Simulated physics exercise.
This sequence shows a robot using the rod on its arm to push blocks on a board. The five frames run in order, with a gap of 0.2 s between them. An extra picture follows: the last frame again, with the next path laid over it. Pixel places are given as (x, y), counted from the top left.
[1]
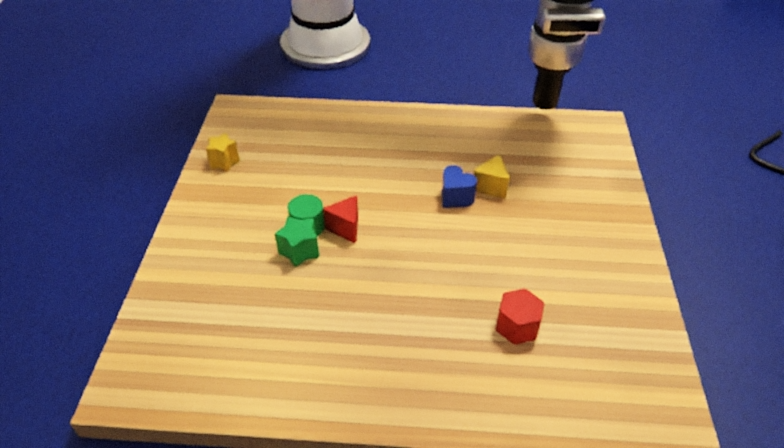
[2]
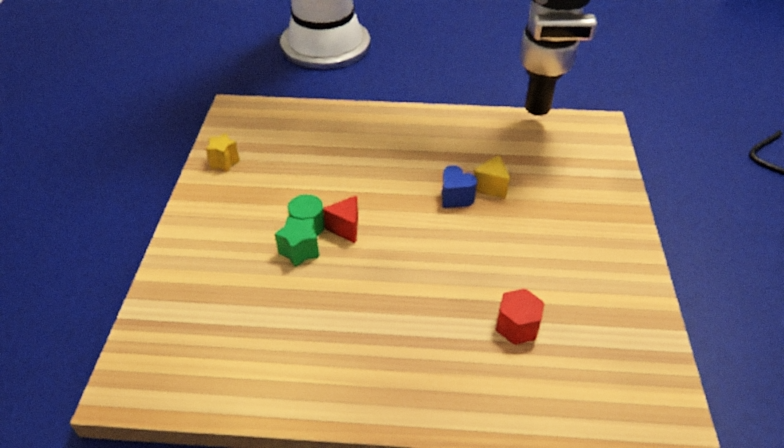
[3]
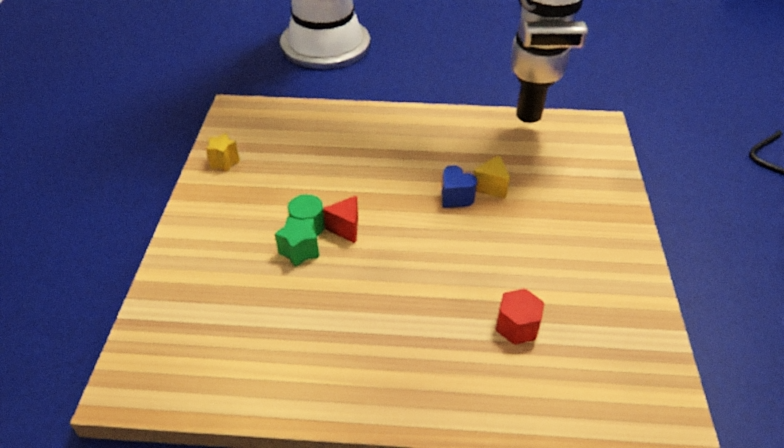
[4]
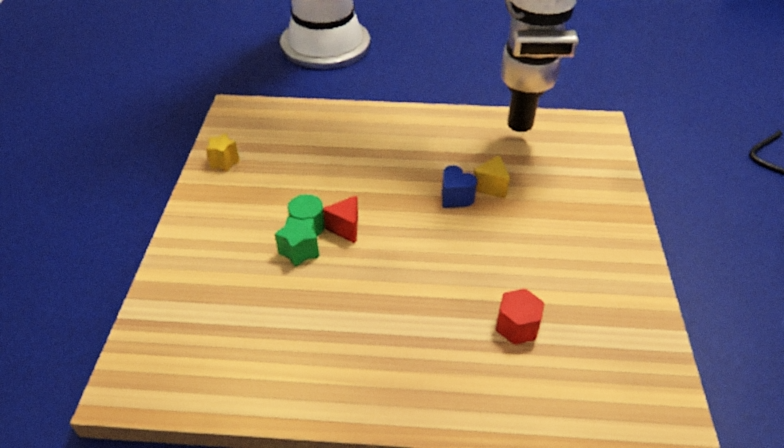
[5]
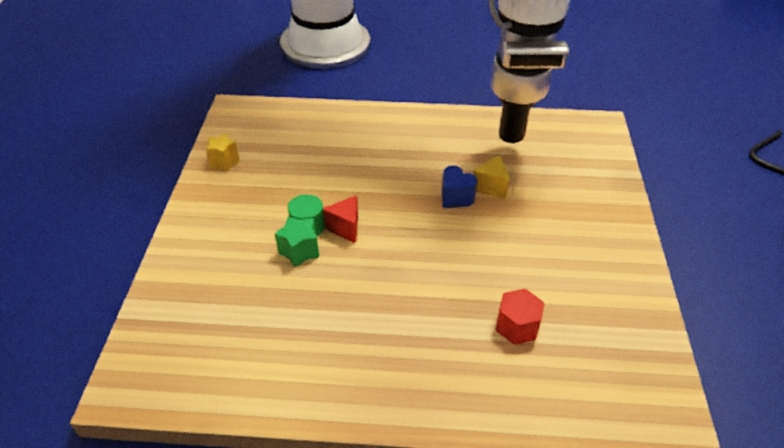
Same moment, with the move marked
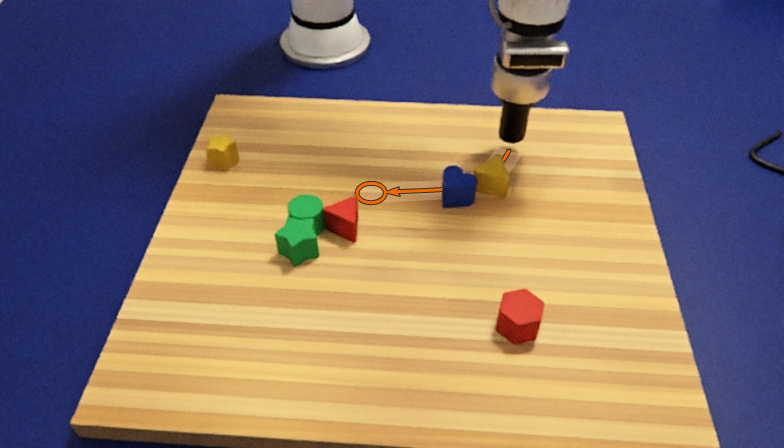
The robot arm's dark rod moved slowly down and to the left over the top of the wooden board, nearing the yellow triangular block beside the blue heart, while all the blocks stayed still.
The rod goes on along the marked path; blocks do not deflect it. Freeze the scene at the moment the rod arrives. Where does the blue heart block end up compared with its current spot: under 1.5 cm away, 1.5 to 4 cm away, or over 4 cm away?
Medium: 1.5 to 4 cm.
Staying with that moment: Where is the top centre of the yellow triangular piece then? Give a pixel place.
The centre of its top will be at (482, 185).
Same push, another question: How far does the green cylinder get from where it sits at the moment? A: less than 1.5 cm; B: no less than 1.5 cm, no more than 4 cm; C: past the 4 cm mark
Correct choice: A.
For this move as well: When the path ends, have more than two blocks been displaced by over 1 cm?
I believe not.
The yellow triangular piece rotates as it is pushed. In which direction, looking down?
It spins against the clock.
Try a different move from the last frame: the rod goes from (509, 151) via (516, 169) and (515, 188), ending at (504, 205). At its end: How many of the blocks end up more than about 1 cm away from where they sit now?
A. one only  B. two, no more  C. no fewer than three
The correct letter is A.
Path on the board, from (509, 151) through (481, 179) and (429, 190) to (371, 193).
On the path given first. One third of the way, rod at (483, 165); blue heart block at (455, 181), turned 30° clockwise; yellow triangular piece at (489, 182), turned 35° anticlockwise.
Two thirds of the way, rod at (429, 176); blue heart block at (438, 188), turned 50° anticlockwise; yellow triangular piece at (482, 185), turned 75° anticlockwise.
At the end, rod at (371, 179); green cylinder in place; red triangular piece in place; blue heart block at (437, 188), turned 55° anticlockwise; yellow triangular piece at (482, 185), turned 75° anticlockwise.
